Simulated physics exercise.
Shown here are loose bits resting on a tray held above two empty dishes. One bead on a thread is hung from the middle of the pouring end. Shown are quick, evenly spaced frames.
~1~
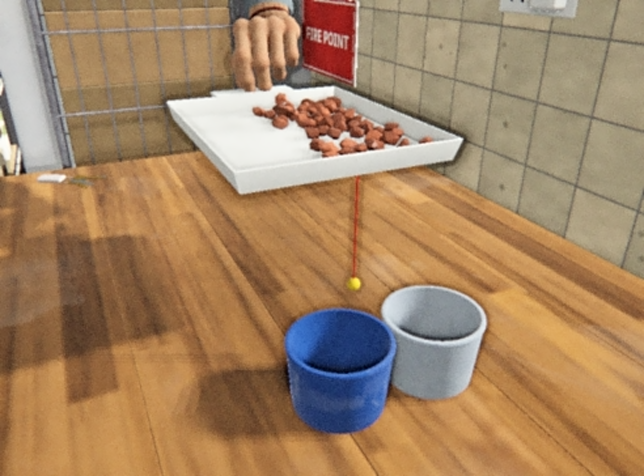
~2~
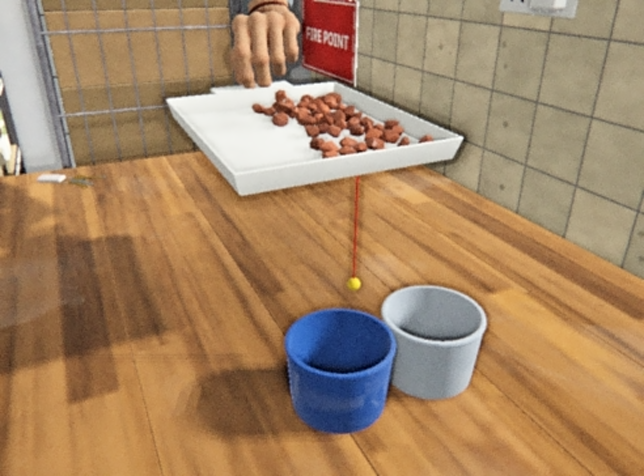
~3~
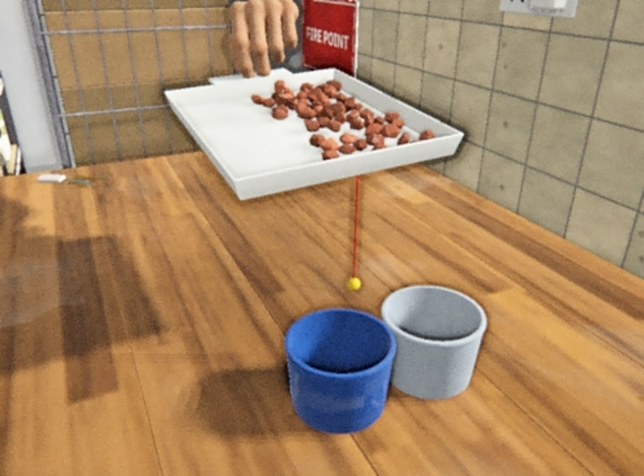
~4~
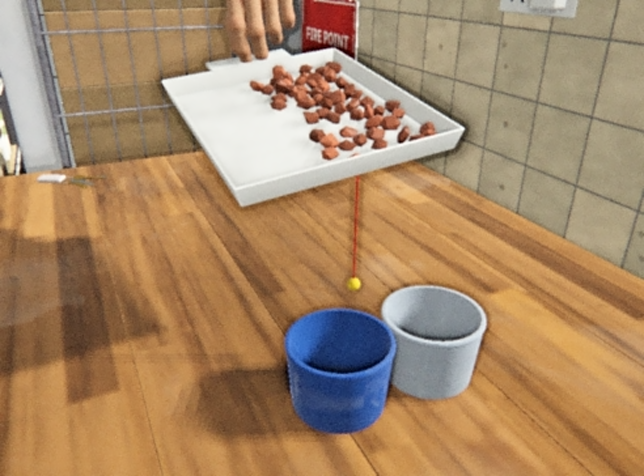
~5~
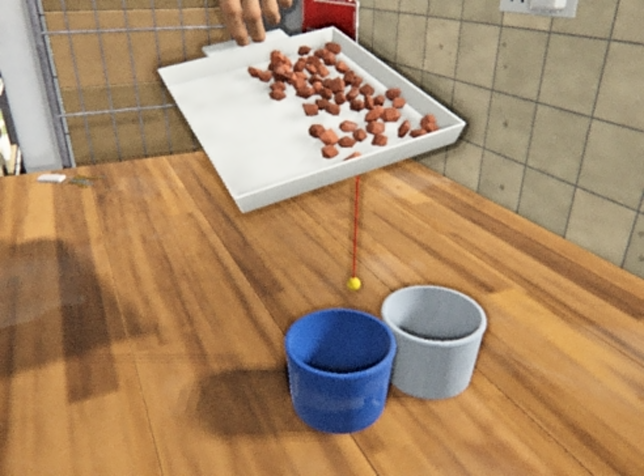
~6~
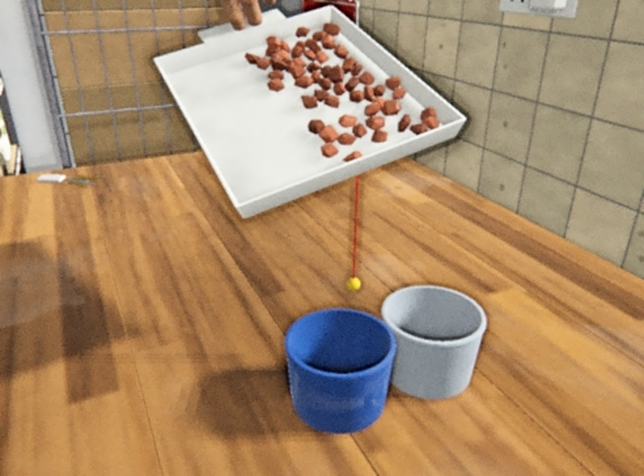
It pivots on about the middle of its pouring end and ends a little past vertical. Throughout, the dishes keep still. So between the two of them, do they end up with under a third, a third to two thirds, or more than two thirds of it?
They end up with under a third.
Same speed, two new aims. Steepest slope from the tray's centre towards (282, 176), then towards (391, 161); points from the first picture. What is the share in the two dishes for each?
Lab note: Case 1 near 20 %, case 2 near 50 %.
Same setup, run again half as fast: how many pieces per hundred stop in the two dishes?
About 20 per cent.
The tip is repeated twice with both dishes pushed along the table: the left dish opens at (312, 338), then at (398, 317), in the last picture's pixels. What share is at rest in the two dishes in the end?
First 20 per cent, second 0 per cent.
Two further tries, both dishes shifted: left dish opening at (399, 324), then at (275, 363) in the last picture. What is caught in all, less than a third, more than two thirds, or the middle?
Try 1 - under a third; try 2 - under a third.
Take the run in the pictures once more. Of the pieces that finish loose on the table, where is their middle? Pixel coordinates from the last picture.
The middle is around (241, 379).
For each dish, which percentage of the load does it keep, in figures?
For the left dish some 10 %, for the right dish some 0 %.
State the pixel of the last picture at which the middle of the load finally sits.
Roughly at (246, 384), give or take.
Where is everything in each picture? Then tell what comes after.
Corners of the pouring end at (239, 169) and (454, 138), level; middle of the load at (338, 120), bits of crushed brick; left dish at (364, 398); right dish at (460, 365); bead on its thread at (354, 284), in the first picture.
Corners of the pouring end at (239, 171) and (454, 137), level; middle of the load at (338, 118), in the second picture.
Corners of the pouring end at (239, 176) and (455, 133), tipped barely, lowest at the left corner; middle of the load at (338, 110), in the third picture.
Corners of the pouring end at (239, 185) and (456, 128), tipped a little, lowest at the left corner; middle of the load at (338, 98), in the fourth picture.
Corners of the pouring end at (240, 193) and (456, 122), tipped clearly, lowest at the left corner; middle of the load at (337, 86), in the fifth picture.
Corners of the pouring end at (240, 200) and (457, 118), tipped clearly, lowest at the left corner; middle of the load at (336, 74); left dish at (364, 398); right dish at (460, 365), in the sixth picture.
Soon, tray tipped steeply; nearly all on the tray; a small part in the air.
A while on, tray tipped past a quarter turn; about a quarter on the tray; a small part in the left dish; about half outside both; about a quarter in the air.
Towards the end, tray tipped past a quarter turn; a small part in the left dish; nearly all outside both.
Finally, tray tipped past a quarter turn; a small part in the left dish; none in the right dish; nearly all outside both.
